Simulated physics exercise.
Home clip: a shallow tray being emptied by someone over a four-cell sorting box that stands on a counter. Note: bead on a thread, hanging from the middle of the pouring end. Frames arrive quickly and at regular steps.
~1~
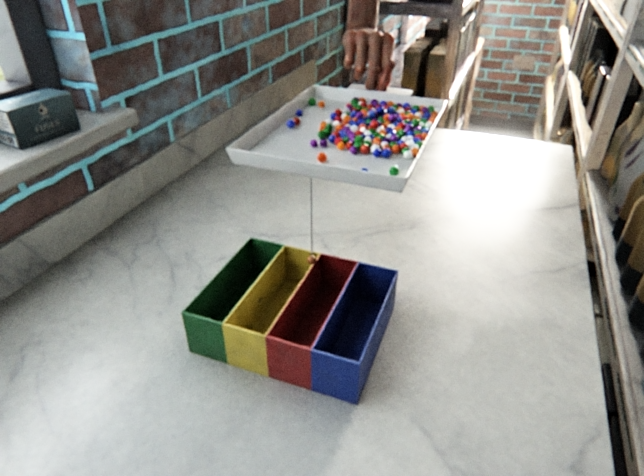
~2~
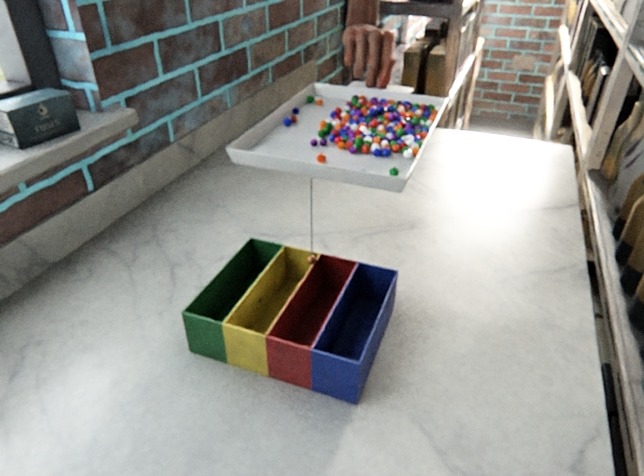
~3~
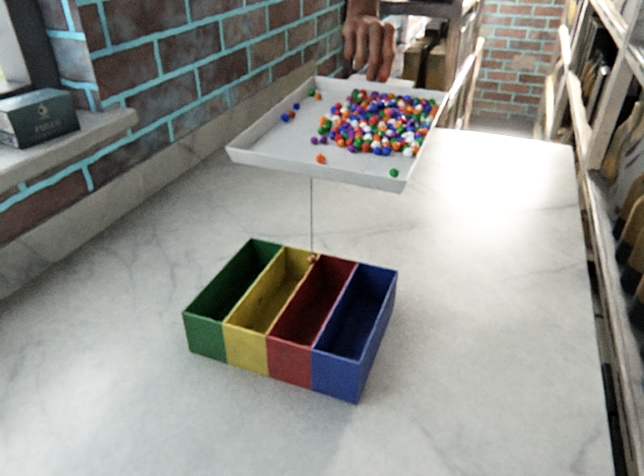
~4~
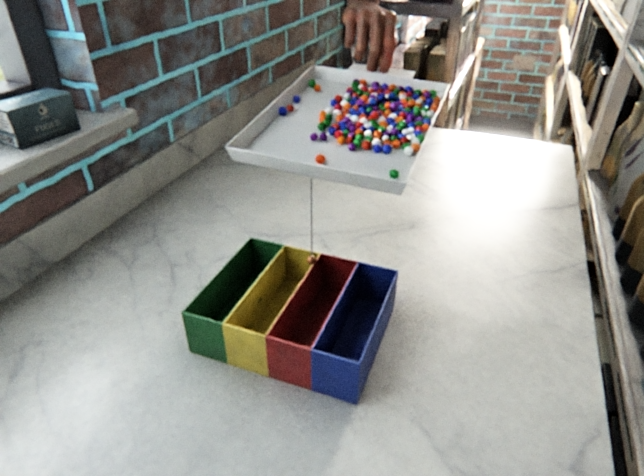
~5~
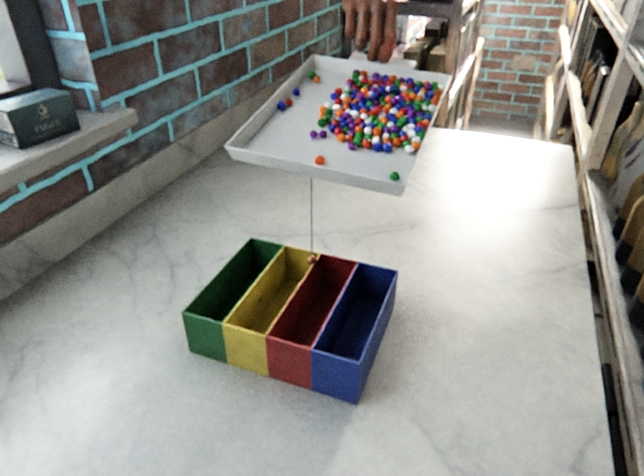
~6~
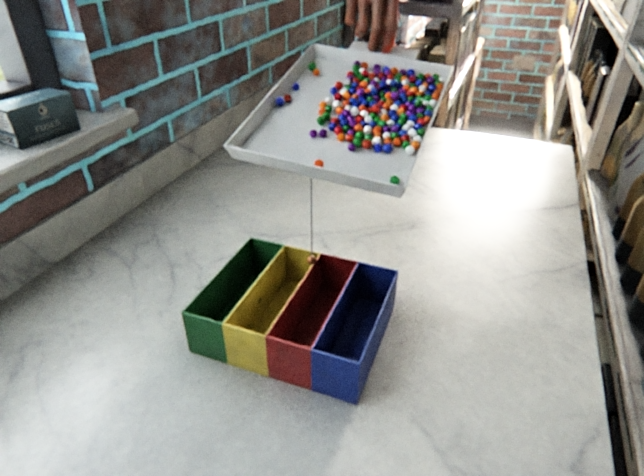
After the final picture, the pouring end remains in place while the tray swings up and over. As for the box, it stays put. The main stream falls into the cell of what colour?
Colour: Blue.
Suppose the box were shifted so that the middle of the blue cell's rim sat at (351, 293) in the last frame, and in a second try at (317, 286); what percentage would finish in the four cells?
Result: 50 % and 20 %.
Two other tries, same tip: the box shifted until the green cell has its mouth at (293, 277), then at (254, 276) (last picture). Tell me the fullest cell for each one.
First red, then blue.
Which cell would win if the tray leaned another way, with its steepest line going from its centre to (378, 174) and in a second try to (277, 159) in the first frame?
Well, with the first heading it's the cell in blue, and with the second it's the cell in green.
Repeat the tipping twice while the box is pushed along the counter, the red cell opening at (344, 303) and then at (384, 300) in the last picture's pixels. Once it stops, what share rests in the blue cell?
Respectively 40 percent and 10 percent.
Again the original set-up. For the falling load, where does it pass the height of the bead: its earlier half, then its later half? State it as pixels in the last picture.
Initially about (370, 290); subsequently about (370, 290).
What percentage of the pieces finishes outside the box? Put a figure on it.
My estimate is close to 40 %.
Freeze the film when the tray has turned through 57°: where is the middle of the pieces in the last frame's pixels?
Near (358, 158).
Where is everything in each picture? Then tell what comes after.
Corners of the pouring end at (232, 147) and (403, 176), level; middle of the load at (379, 125), round plastic beads; bead on its thread at (312, 260); green cell at (205, 334); yellow cell at (246, 346); red cell at (289, 359); blue cell at (335, 373), in the first frame.
Corners of the pouring end at (232, 147) and (403, 176), level; middle of the load at (379, 124), in the second frame.
Corners of the pouring end at (232, 146) and (403, 177), tipped barely, lowest at the right corner; middle of the load at (380, 120), in the third frame.
Corners of the pouring end at (231, 145) and (402, 179), tipped a little, lowest at the right corner; middle of the load at (380, 114), in the fourth frame.
Corners of the pouring end at (231, 145) and (402, 182), tipped a little, lowest at the right corner; middle of the load at (381, 108), a small part on the move, in the fifth frame.
Corners of the pouring end at (230, 144) and (402, 184), tipped a little, lowest at the right corner; middle of the load at (381, 104), about half on the move; green cell at (205, 334); yellow cell at (246, 346); red cell at (289, 359); blue cell at (335, 373), in the sixth frame.
Soon after the last picture, tray tipped steeply; most on the tray; a stray few in the blue cell; a stray few in the red cell; a stray few in the yellow cell; a small part falling or outside the box.
A little later, tray tipped right over; a small part on the tray; about a third in the blue cell; about a quarter in the red cell; a stray few in the yellow cell; about a third falling or outside the box.
Later still, tray tipped past a quarter turn; about a third in the blue cell; about a quarter in the red cell; a stray few in the yellow cell; about a third falling or outside the box.
By the end, tray tipped past a quarter turn; about a third in the blue cell; about a quarter in the red cell; a stray few in the yellow cell; none in the green cell; about a third outside the box.
